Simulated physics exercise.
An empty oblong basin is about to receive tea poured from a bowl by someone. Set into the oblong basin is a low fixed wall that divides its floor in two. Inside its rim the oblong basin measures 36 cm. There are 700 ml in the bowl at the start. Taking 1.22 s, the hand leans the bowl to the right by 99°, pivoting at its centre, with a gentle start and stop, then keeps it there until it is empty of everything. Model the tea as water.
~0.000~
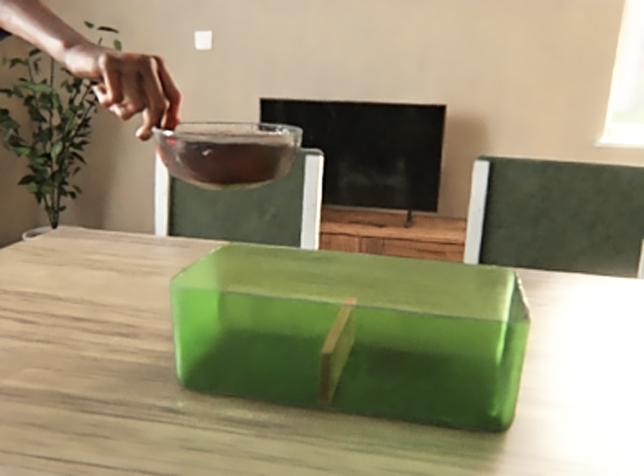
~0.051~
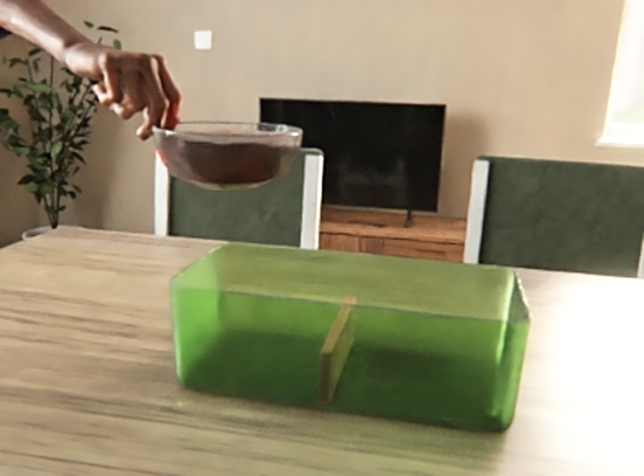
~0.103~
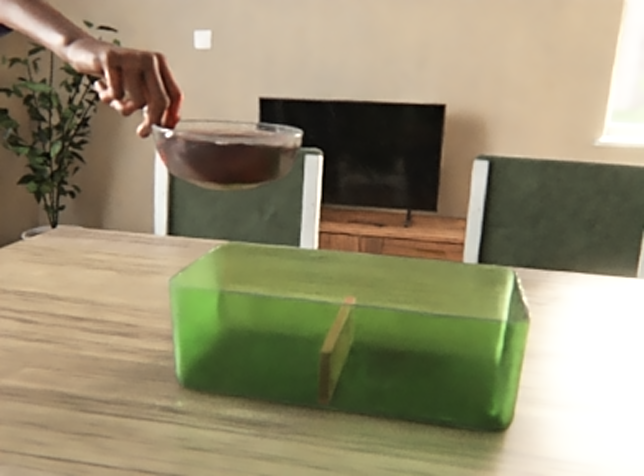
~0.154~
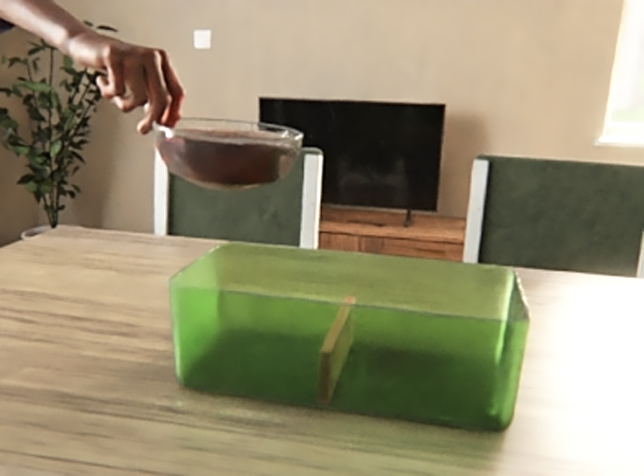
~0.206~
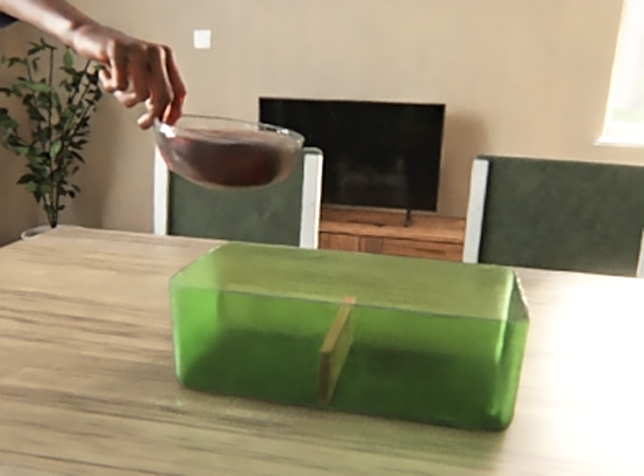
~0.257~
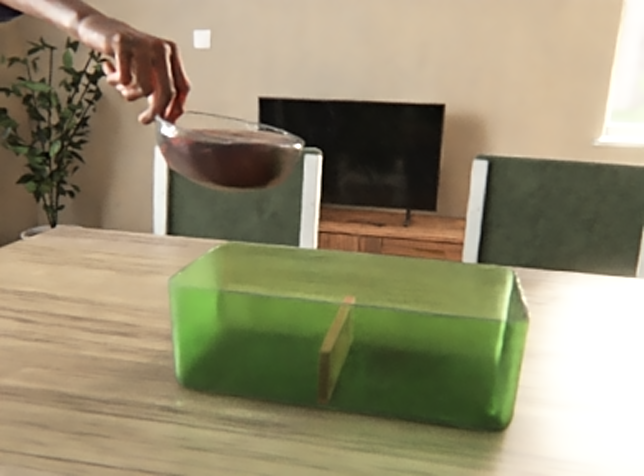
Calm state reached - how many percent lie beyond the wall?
61 percent, roughly.
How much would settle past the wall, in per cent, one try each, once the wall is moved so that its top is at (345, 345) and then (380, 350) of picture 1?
Result: 60 per cent, then 10 per cent.
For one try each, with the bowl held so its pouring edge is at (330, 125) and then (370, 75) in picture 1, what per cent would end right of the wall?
I'd say 85 percent on the first go, 95 percent on the next.
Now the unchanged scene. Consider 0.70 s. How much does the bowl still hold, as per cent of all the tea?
Still held: Roughly 38 % of the total.
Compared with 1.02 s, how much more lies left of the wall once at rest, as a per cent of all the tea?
Roughly 6 in a hundred.
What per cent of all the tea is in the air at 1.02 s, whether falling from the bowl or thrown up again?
About 4 % of the total.
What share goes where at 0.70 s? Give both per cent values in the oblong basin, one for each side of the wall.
Left roughly 5 per cent, right roughly 22.
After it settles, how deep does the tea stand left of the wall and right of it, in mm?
The left ends up at roughly 10 mm, with the right at roughly 14 mm.
After 0.70 s the tilt is 60° and 37 per cent is still to pour, 5 is left of the wall and 23 right of it.
After 1.02 s the tilt is 92° and 2 per cent is still to pour, 32 is left of the wall and 61 right of it.
After 1.35 s the tilt is 99° and 0 per cent is still to pour, 38 is left of the wall and 61 right of it.
After 1.72 s the tilt is 99° and 0 per cent is still to pour, 38 is left of the wall and 61 right of it.
In the end 38 per cent lies left of the wall, 61 right of it and 1 outside.
